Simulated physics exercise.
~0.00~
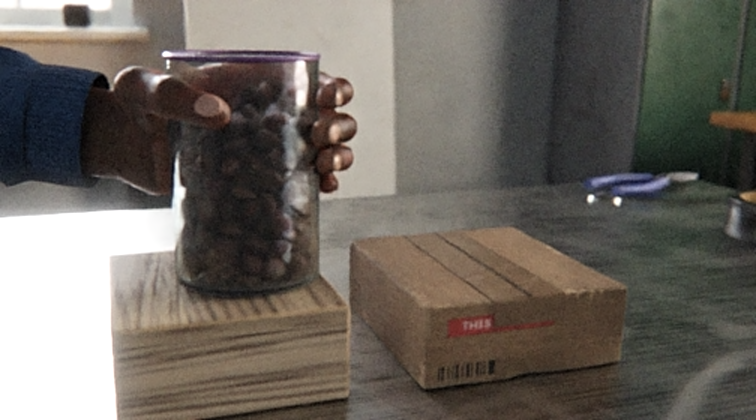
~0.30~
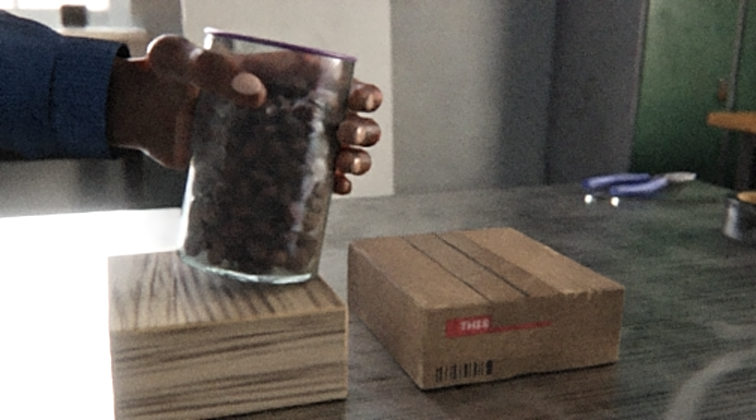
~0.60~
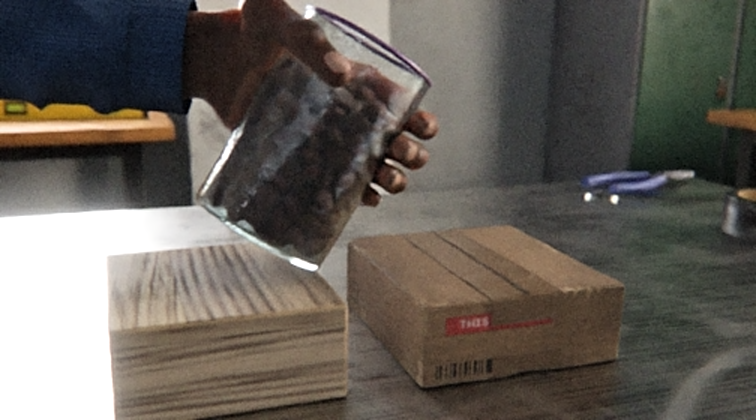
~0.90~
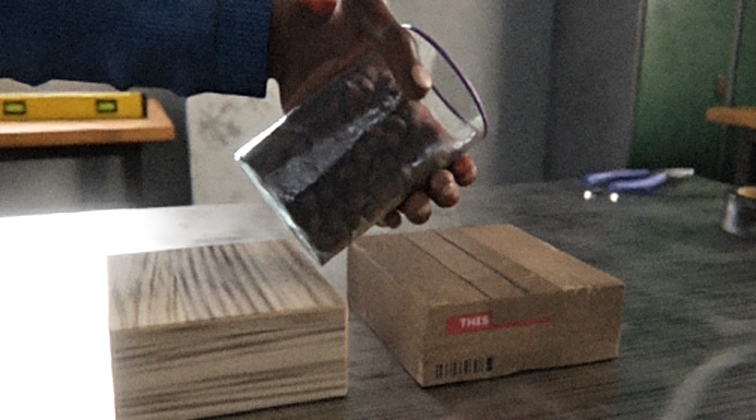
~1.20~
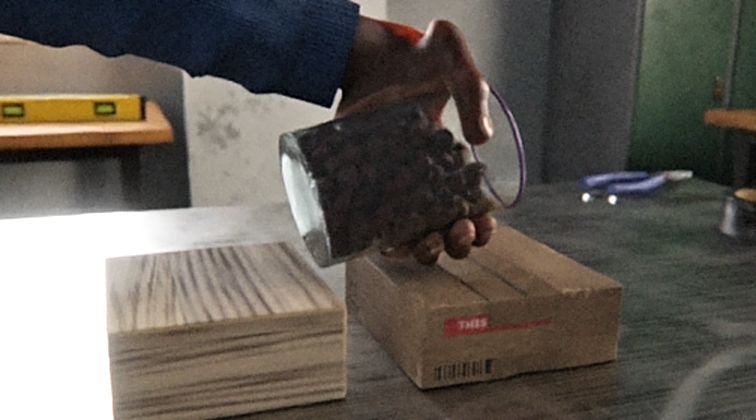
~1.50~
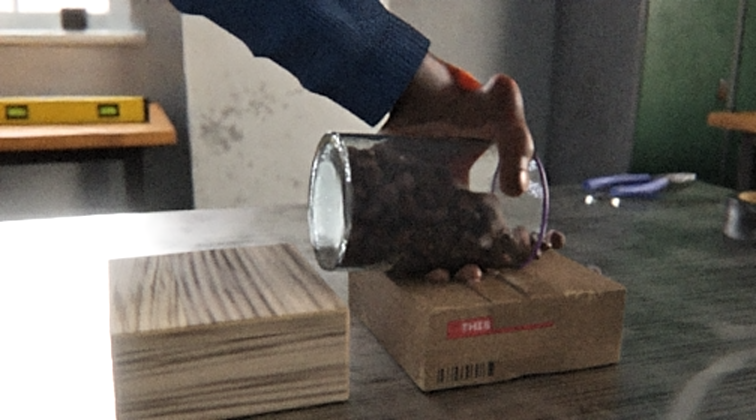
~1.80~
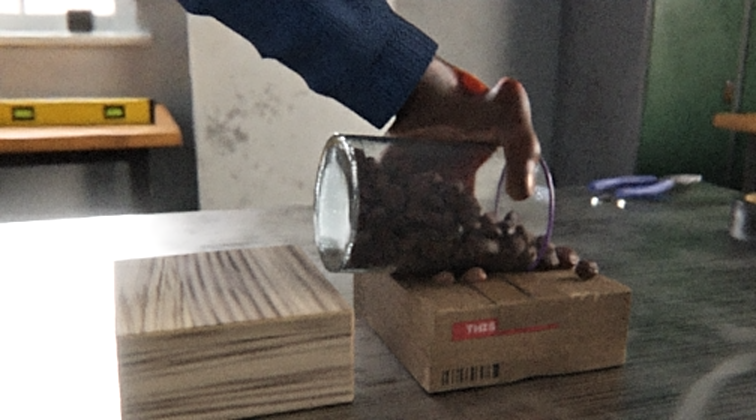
A hand tips a clear jar sideways onto a cardboard box, spilling a few brown pieces.
